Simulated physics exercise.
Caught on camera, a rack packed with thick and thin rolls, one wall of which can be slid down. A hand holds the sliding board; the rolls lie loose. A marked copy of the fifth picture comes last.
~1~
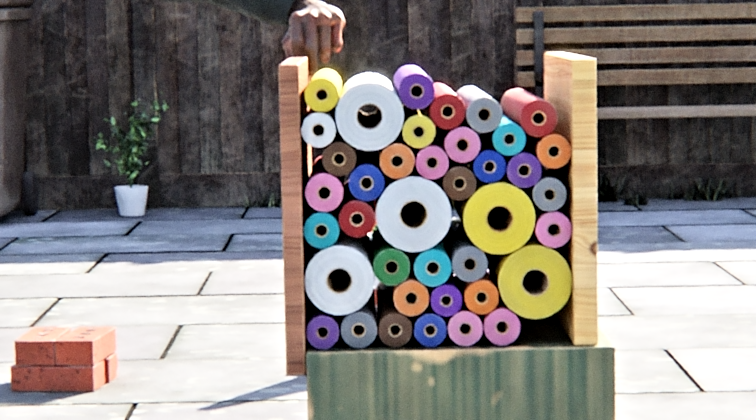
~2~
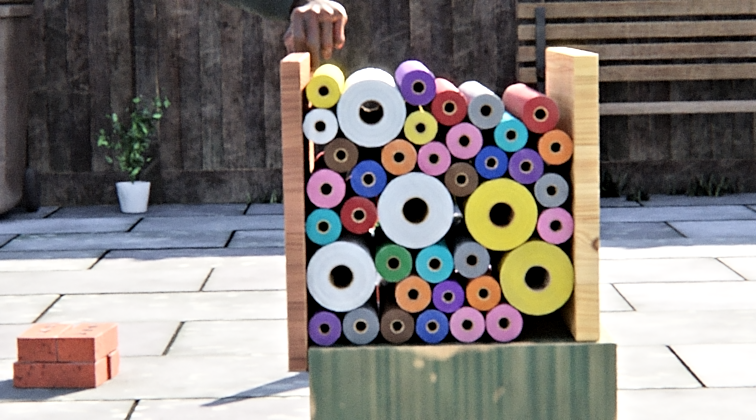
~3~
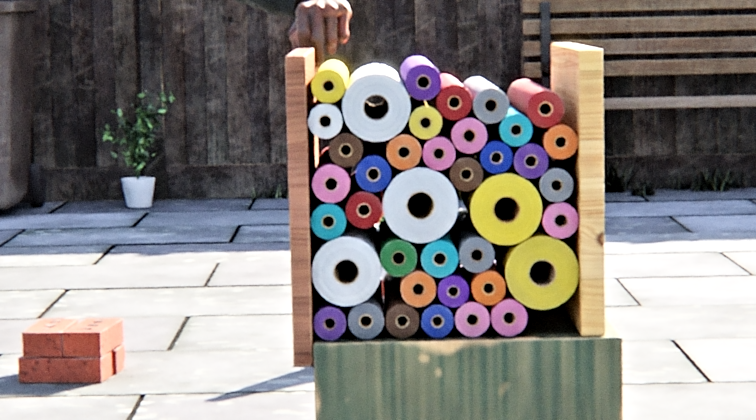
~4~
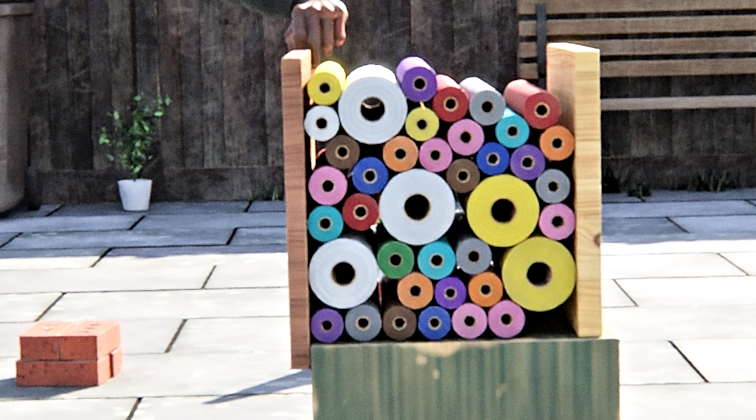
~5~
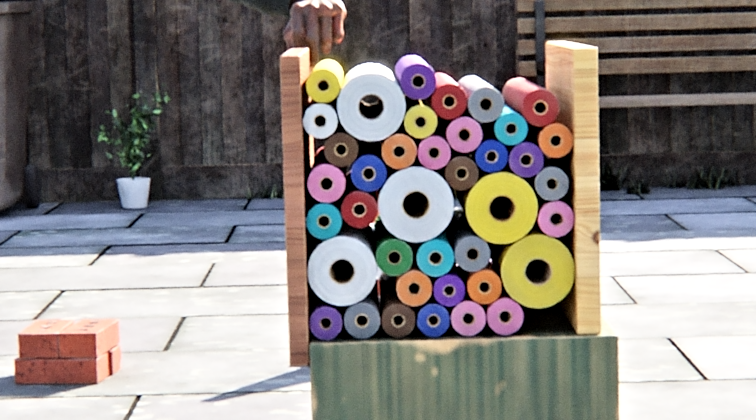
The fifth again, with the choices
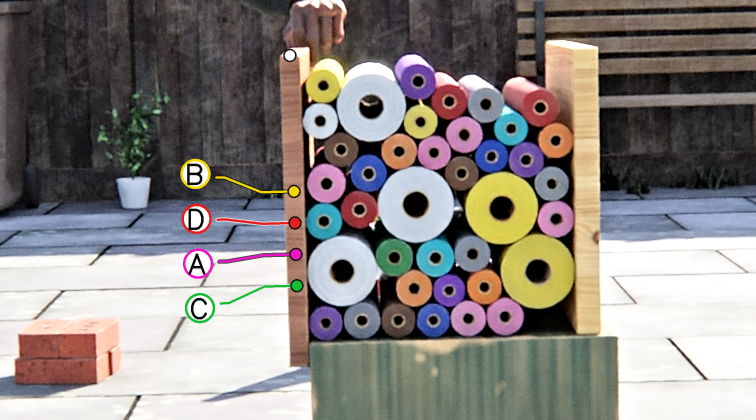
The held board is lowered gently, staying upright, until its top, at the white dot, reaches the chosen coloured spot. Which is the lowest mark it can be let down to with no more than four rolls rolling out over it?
The last mark within the limit is B.
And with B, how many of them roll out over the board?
At B the number is two.
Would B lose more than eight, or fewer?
Fewer than eight.
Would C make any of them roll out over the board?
At C: Yes.
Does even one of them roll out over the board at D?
Yes, at D.
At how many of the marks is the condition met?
The number is one.
On the copy, A at (296, 254); B at (294, 191); C at (297, 286); D at (295, 223); the white dot at (290, 56).
On B. First, top of the board (302, 118).
Then, top of the board (304, 189).
Finally, top of the board (304, 190), two out over the board.
By contrast, A more than four out over the board; C more than four out over the board; D more than four out over the board.
